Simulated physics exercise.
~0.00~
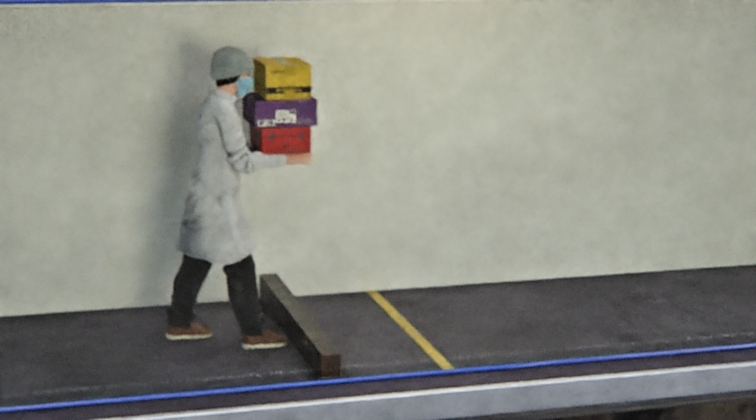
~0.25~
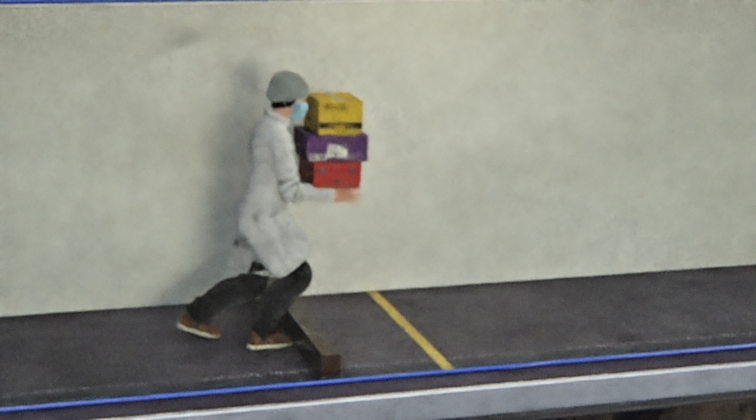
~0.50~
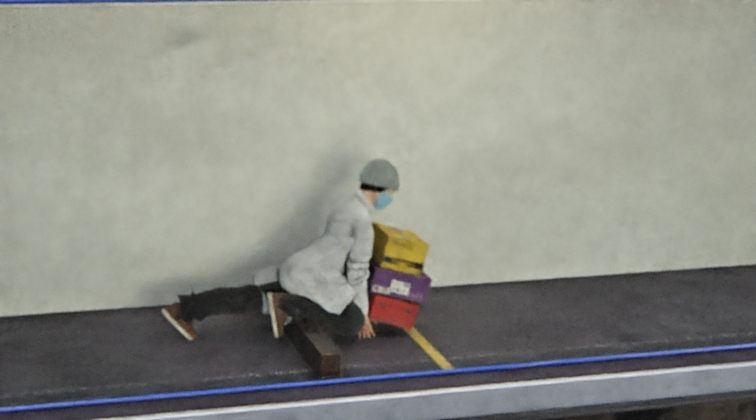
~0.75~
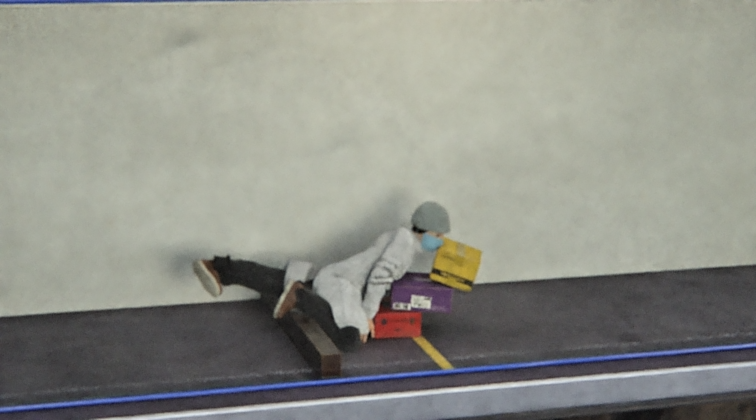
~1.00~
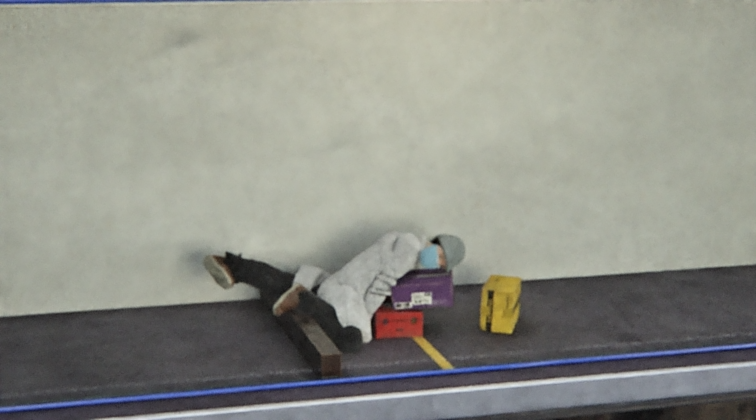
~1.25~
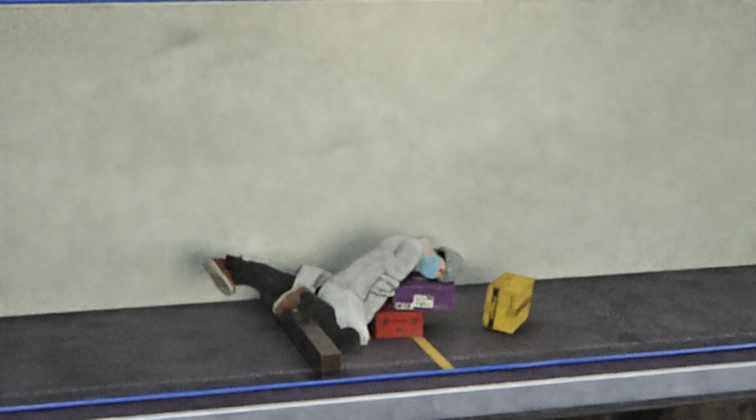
On a dark floor by a pale wall, a masked courier trips over a rail and sprawls across spilled boxes, head past the yellow line.
